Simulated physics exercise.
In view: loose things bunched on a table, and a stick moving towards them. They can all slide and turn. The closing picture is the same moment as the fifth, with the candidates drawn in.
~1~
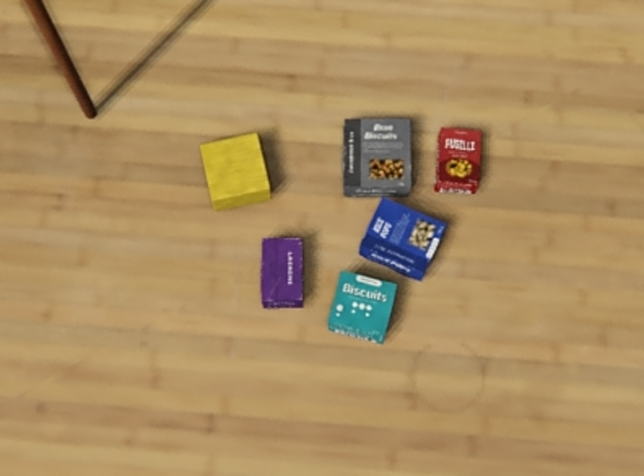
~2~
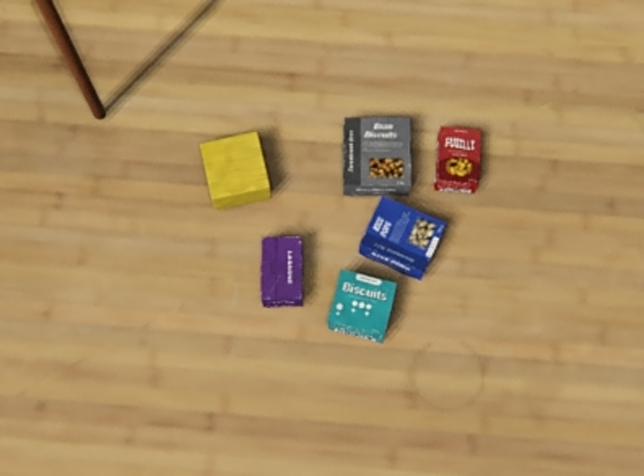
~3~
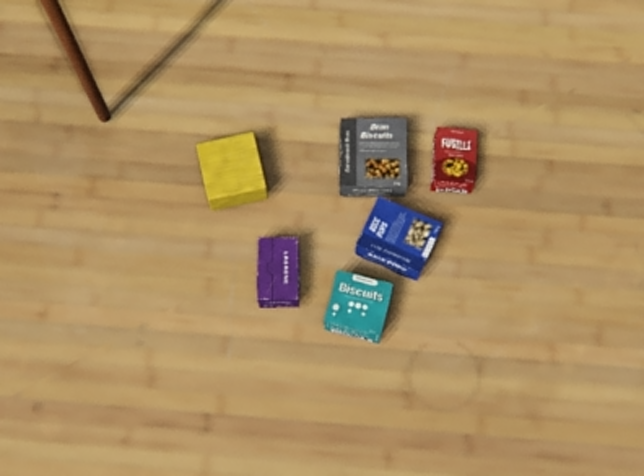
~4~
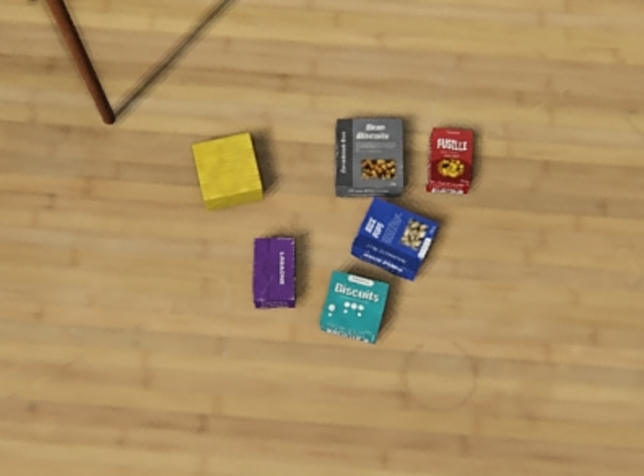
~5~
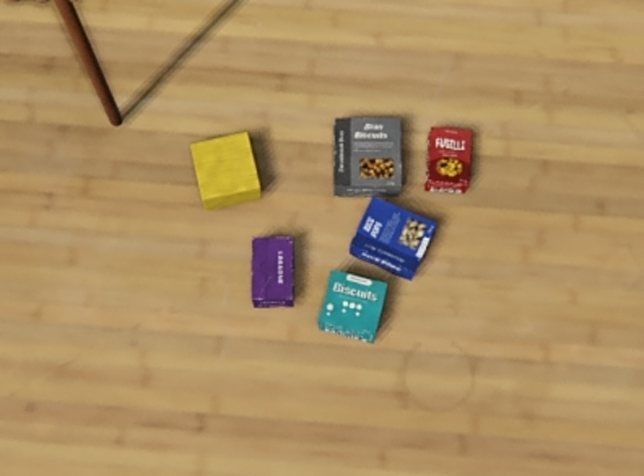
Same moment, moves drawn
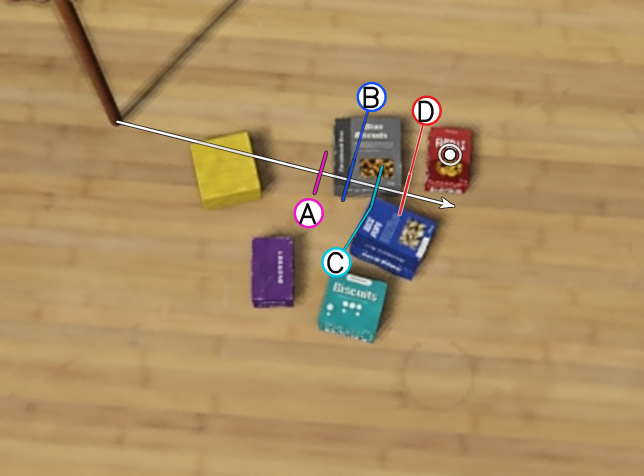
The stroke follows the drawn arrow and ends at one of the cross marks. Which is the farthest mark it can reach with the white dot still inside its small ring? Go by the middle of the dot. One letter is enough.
As far as tick B.
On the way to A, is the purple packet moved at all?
No.
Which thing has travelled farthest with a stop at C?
The grey packet.
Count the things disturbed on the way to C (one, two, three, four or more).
In all, three.
On the copy, A at (320, 173); B at (349, 180); C at (377, 187); D at (405, 194); the arrow from (117, 122) to (453, 206); the white dot at (450, 155).
On B. First, foot of the stick (200, 143).
Then, foot of the stick (285, 165); yellow block (238, 184).
Finally, foot of the stick (349, 181); grey packet (386, 156); yellow block (238, 184); the dot is still in its ring.
By contrast, A keeps the dot in but is short; C shifts the dotted thing to (469, 154); D shifts the dotted thing to (486, 140).
